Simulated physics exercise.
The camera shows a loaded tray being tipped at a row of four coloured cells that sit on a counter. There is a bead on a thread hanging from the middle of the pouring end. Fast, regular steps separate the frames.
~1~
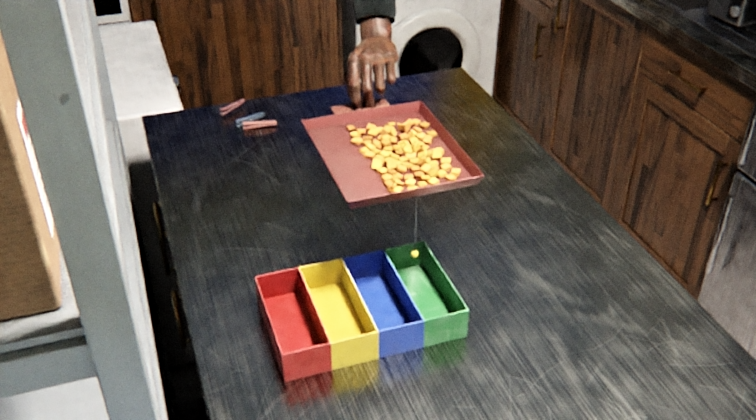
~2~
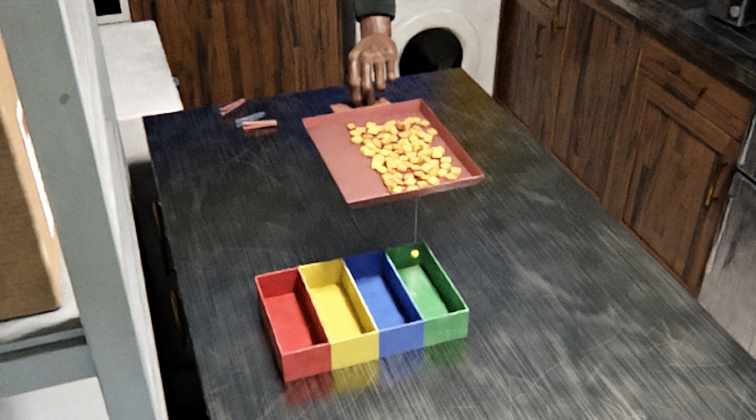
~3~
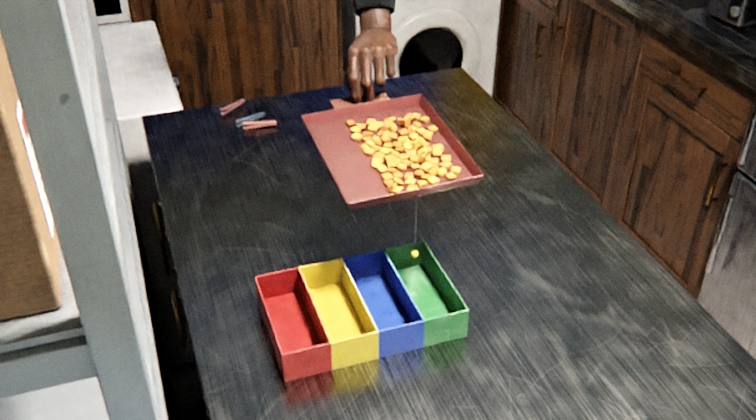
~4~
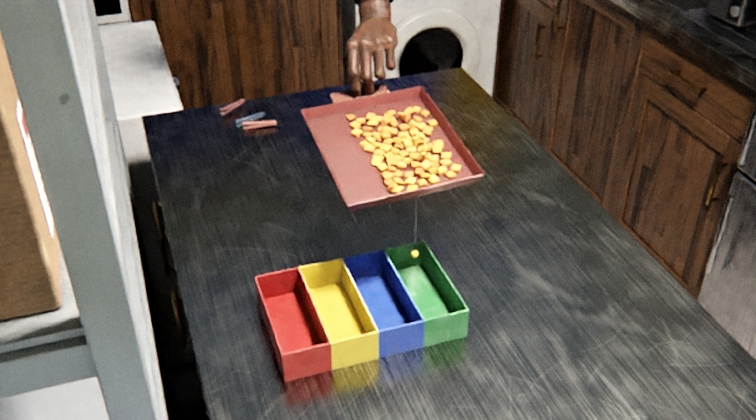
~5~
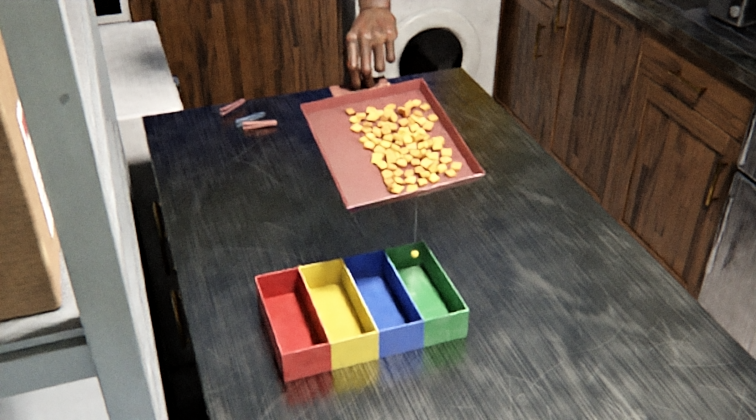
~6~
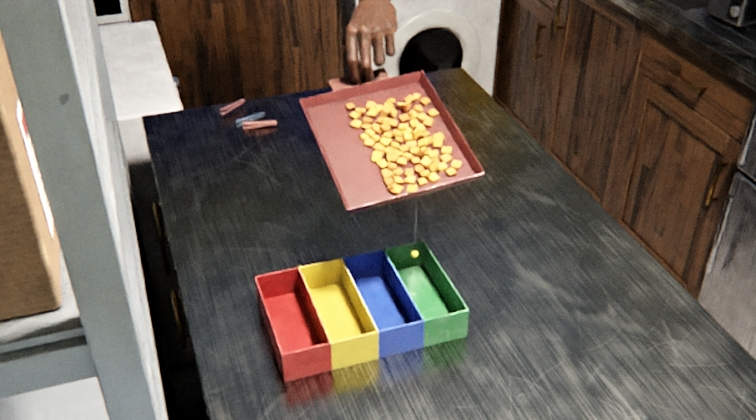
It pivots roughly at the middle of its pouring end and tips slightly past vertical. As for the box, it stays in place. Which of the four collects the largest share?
The blue one.
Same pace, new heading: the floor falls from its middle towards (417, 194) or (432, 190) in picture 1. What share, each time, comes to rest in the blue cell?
The first comes to 20 %, while the second comes to 0 %.
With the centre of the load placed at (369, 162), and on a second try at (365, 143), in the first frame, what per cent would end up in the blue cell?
60 % and 60 %.
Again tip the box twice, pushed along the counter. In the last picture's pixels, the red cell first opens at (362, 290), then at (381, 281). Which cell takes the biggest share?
The first time it is the red one; the second time it is red.
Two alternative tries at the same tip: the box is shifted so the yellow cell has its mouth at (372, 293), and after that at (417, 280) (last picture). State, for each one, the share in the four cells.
About 100% and about 90%.
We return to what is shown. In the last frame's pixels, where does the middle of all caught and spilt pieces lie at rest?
About (373, 305).
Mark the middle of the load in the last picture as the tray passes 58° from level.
Mark it at roughly (384, 184) in the final frame.
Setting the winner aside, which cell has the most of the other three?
Next after the leader comes the yellow one.
Soon after the last picture, tray tipped steeply; nearly all on the tray; a stray few in the blue cell; a small part falling or outside the box.
A little later, tray tipped right over; a small part on the tray; about half in the blue cell; about a quarter in the yellow cell; a small part in the green cell; a small part falling or outside the box.
Later still, tray tipped past a quarter turn; about half in the blue cell; about a quarter in the yellow cell; a small part in the green cell.
At rest, tray tipped past a quarter turn; about half in the blue cell; about a quarter in the yellow cell; a small part in the green cell; none in the red cell.
